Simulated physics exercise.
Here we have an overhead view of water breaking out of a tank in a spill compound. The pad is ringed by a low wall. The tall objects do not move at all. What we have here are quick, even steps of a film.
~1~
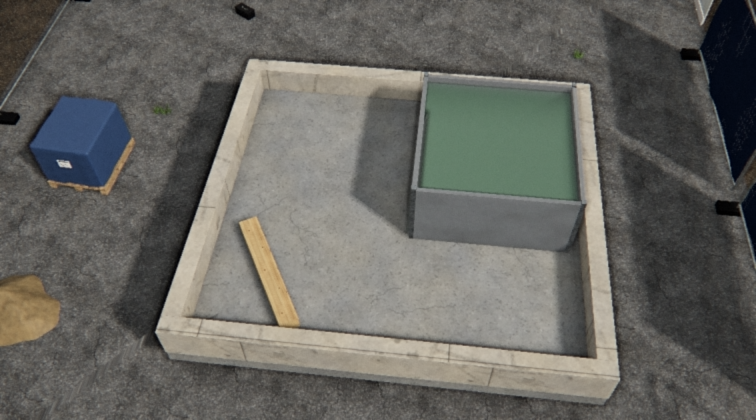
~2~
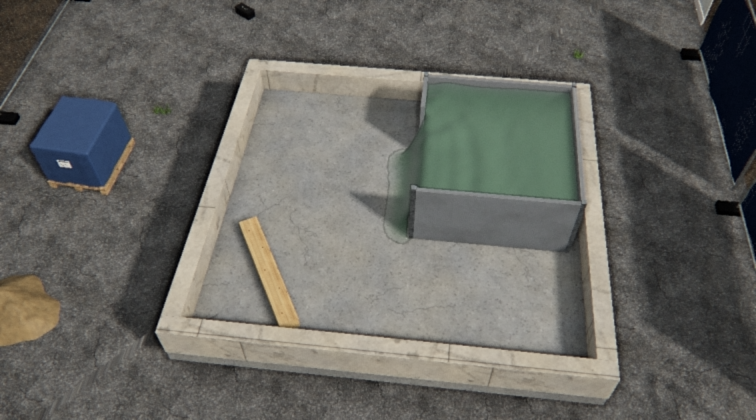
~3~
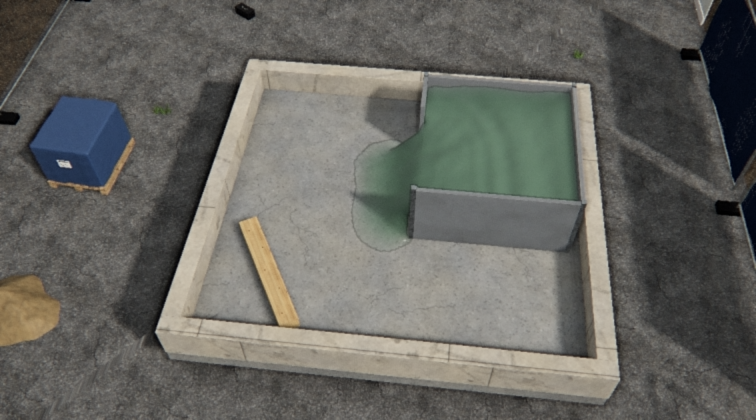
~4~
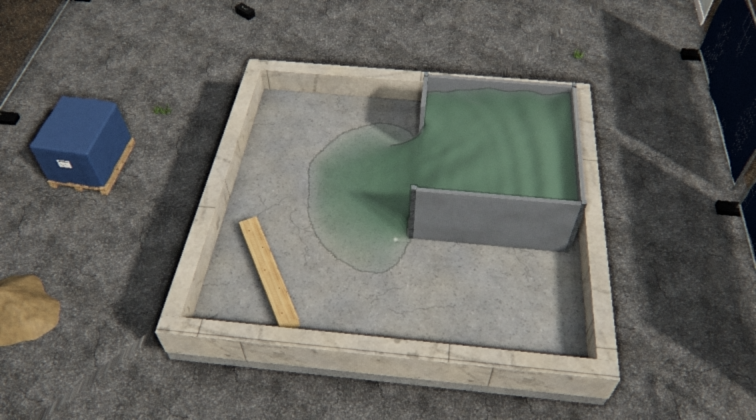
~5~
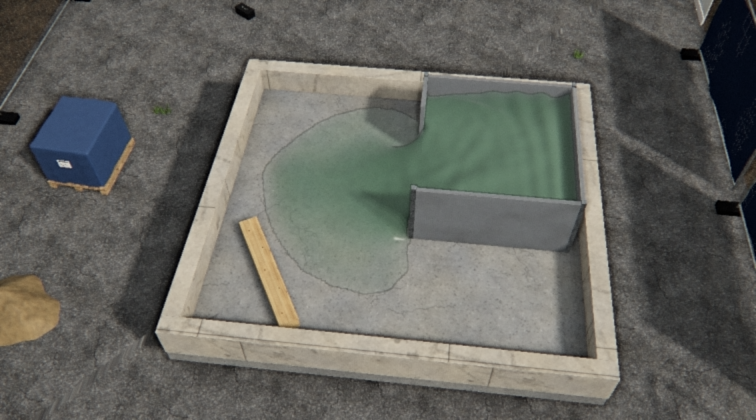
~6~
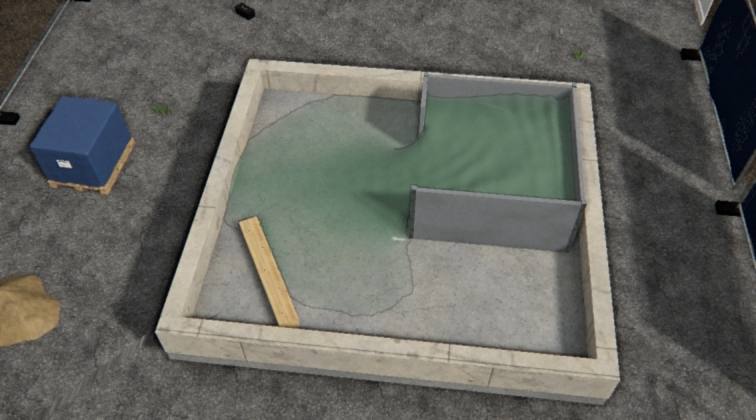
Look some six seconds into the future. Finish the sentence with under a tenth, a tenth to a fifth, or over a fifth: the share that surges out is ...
The share that surges out is under a tenth.
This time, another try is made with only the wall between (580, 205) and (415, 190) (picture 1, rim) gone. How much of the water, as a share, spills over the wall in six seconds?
Some 14 in a hundred.
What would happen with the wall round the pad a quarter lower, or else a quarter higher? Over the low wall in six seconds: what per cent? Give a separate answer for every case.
Roughly 12 per cent, then roughly 2 per cent.
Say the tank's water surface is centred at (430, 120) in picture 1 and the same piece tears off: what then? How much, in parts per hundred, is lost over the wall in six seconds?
10 per cent.
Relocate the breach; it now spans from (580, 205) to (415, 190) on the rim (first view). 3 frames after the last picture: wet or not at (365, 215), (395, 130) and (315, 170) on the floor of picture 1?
Taking them as listed, I'd say unwetted, unwetted and unwetted.
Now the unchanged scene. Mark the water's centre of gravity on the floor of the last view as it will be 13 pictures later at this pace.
Centre point: Around (363, 195).
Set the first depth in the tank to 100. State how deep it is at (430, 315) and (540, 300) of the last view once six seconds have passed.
I'd say around 12 and 30 in a hundred.
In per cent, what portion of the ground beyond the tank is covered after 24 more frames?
Estimate: Some 100 in a hundred.
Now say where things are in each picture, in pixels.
The first frame shows still water in the tank at (498, 138).
In the second frame, water pours out at (419, 177) and has run to (415, 151).
In the third frame, the front is at (376, 148), out from the gap at (419, 179).
In the fourth frame, water pours out at (418, 182) and has run to (318, 160).
In the fifth frame, water pours out at (418, 183) and has run to (273, 165).
In the sixth frame, the front is at (247, 146), out from the gap at (418, 182).
A moment on, water covers 50 % of the floor; the low wall has let 0 % over.
Next, water covers 55 % of the floor; the low wall has let 0 % over.
Then, water covers 60 % of the floor; the low wall has let 4 % over.
Later, water covers 80 % of the floor; the low wall has let 4 % over.
In the end, water covers 80 % of the floor; the low wall has let 5 % over.
